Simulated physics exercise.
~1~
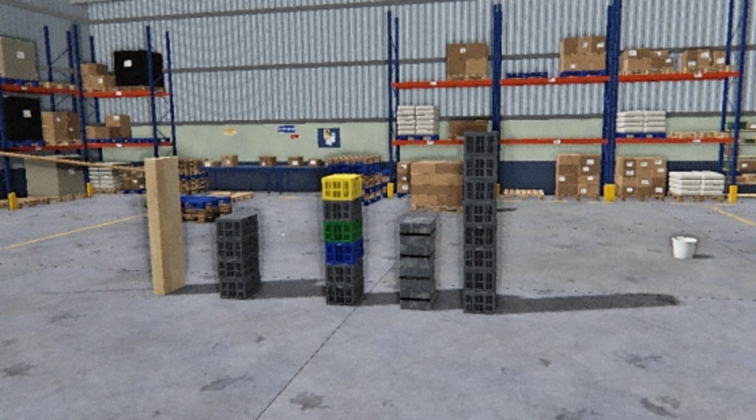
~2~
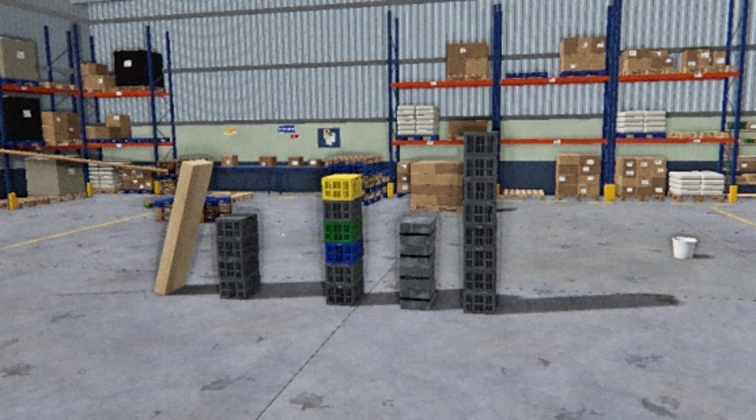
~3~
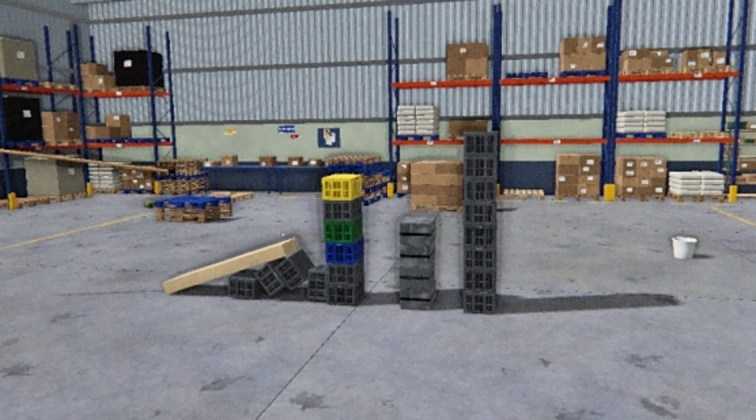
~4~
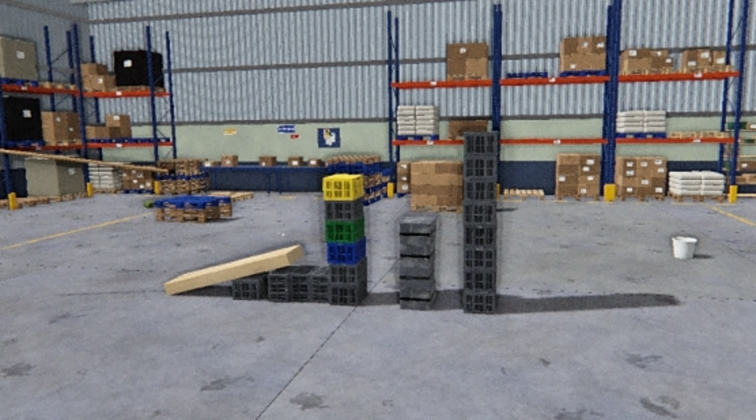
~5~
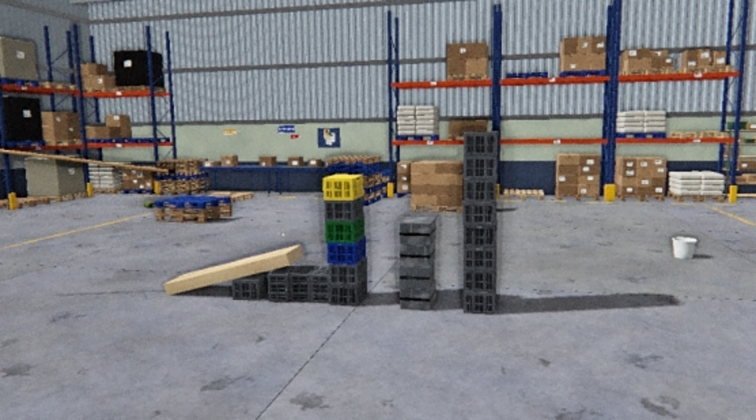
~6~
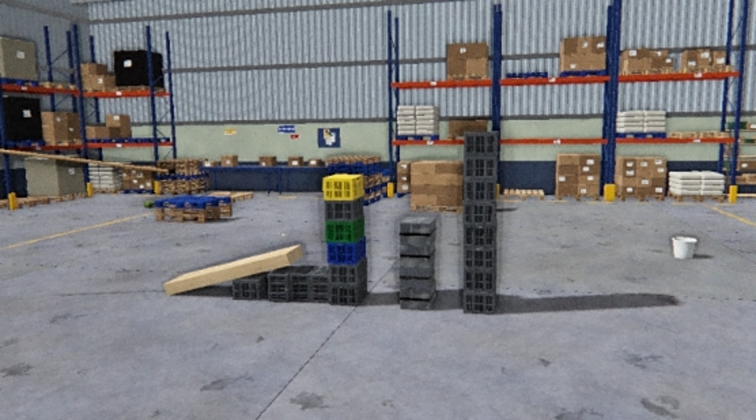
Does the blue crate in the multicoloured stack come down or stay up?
The blue crate stays up. The fallen dark crates end up beside its stack, which remains standing.
